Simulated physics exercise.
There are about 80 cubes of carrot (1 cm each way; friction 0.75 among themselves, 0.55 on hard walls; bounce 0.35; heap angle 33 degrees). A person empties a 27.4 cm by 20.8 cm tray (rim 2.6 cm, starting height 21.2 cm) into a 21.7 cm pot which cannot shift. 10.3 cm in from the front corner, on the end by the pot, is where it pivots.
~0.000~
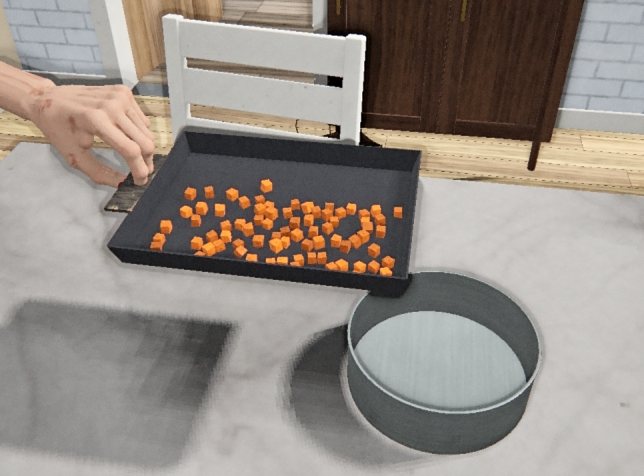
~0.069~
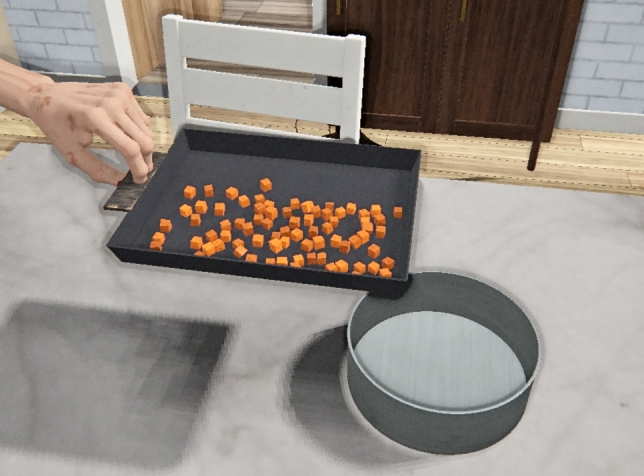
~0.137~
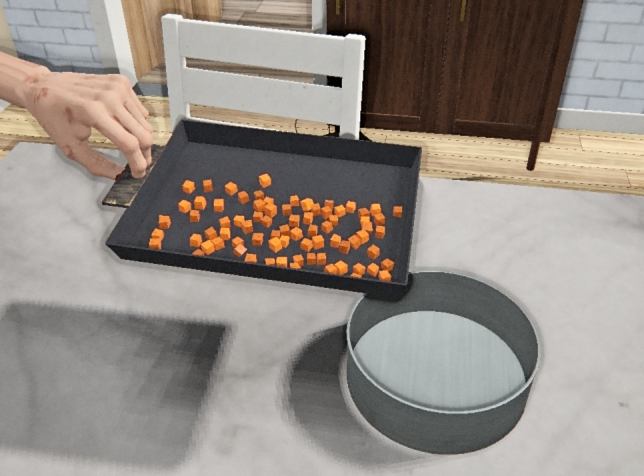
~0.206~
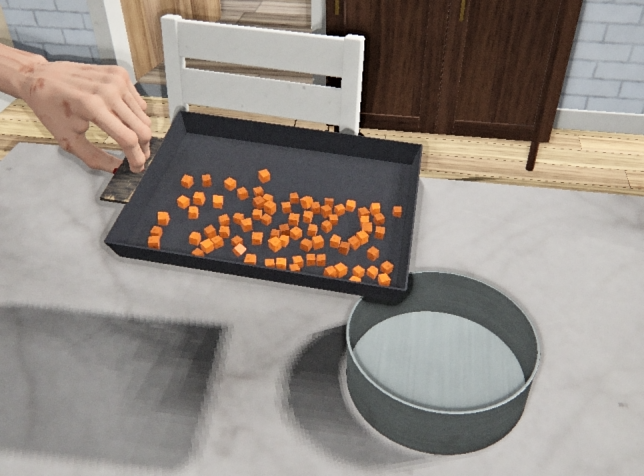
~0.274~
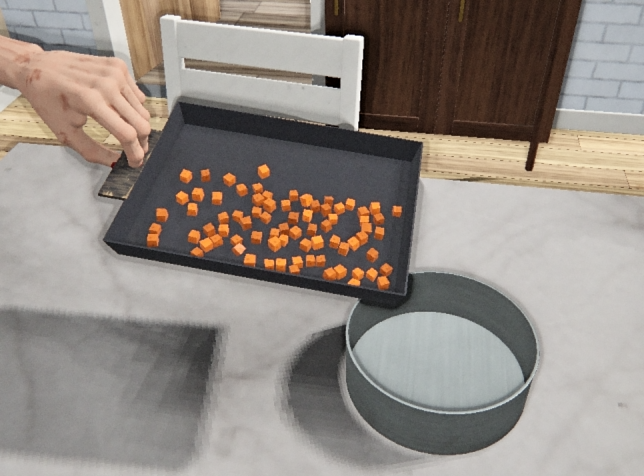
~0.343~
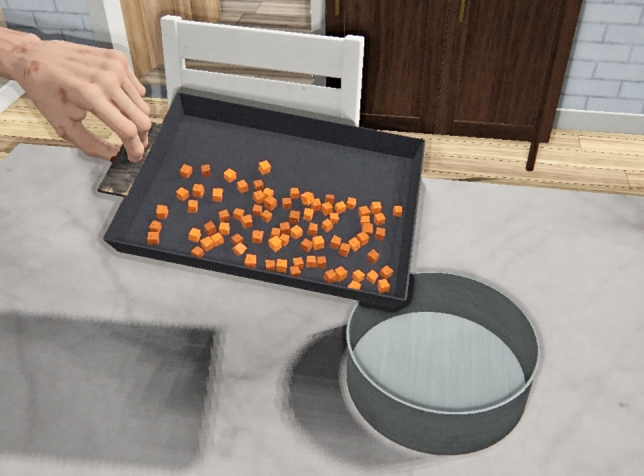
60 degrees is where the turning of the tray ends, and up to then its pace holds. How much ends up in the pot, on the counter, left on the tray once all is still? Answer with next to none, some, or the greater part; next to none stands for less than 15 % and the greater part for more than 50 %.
Pot: Next to none; counter: Next to none; tray: The greater part.
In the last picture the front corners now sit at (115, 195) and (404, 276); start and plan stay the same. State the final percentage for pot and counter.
Pot 10; counter 5.
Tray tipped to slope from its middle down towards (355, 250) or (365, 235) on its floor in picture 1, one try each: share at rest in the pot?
That would be close to 10 per cent, then close to 20 per cent.
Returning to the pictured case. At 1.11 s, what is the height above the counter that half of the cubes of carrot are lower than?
Roughly 20 centimetres, more or less.
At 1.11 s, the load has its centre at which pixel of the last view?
Load centre est.: (330, 282) px.
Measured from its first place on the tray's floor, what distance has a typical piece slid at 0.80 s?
By then it sits near 2 cm from where it began.
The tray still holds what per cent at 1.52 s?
95 %, give or take.
After 0.80 s, tilt 36 degrees; the tray holds 100 %, the pot 0 %.
After 1.11 s, tilt 51 degrees; the tray holds 100 %, the pot 0 %.
After 1.52 s, tilt 60 degrees; the tray holds 95 %, the pot 0 %.
In the end, at 2.8 s, pot 5 %, counter 5 %, tray 90 %.
